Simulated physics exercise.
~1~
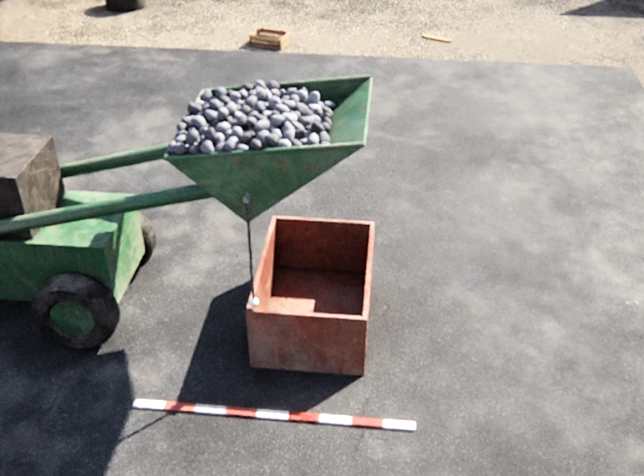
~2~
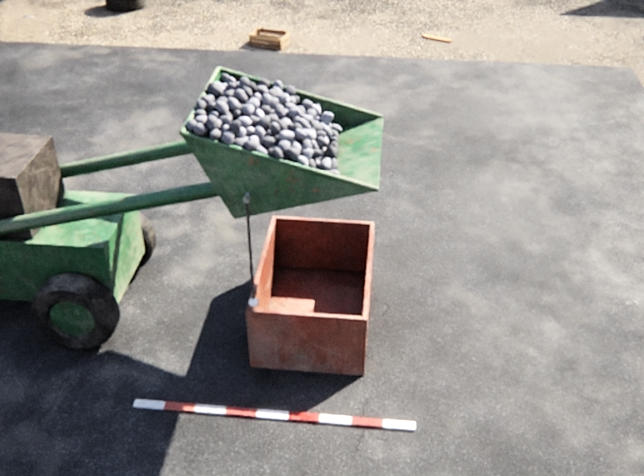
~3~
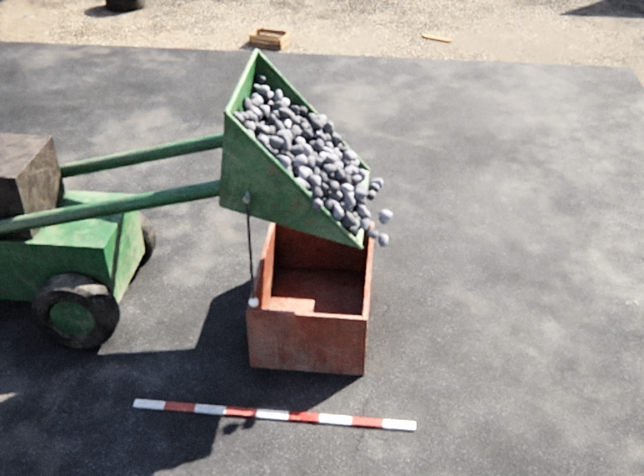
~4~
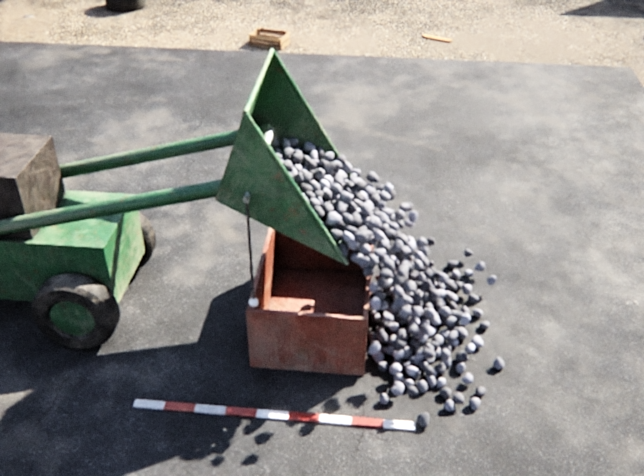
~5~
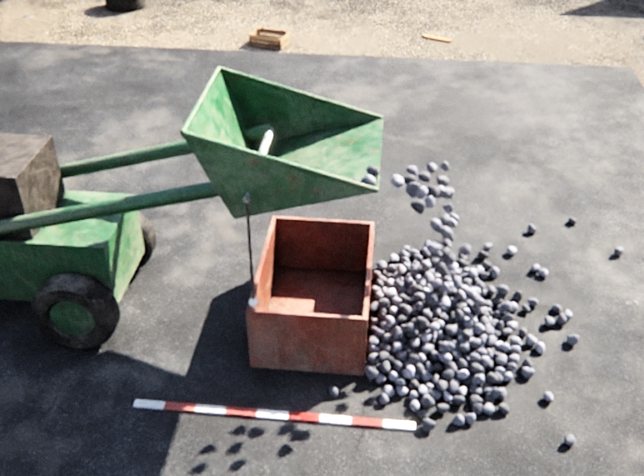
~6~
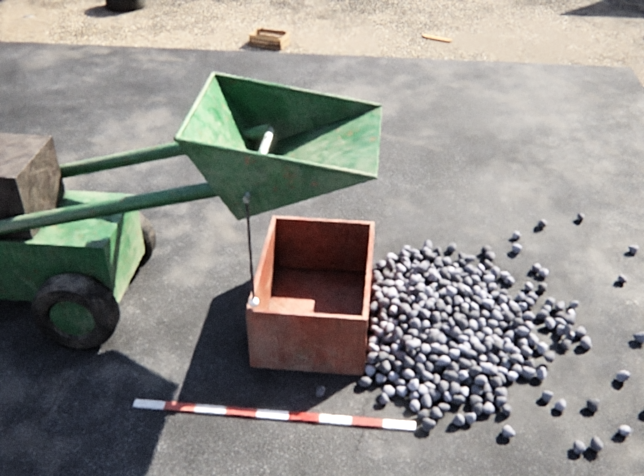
A green loader tips its bucket, spilling grey stones past the reddish bin onto the ground.
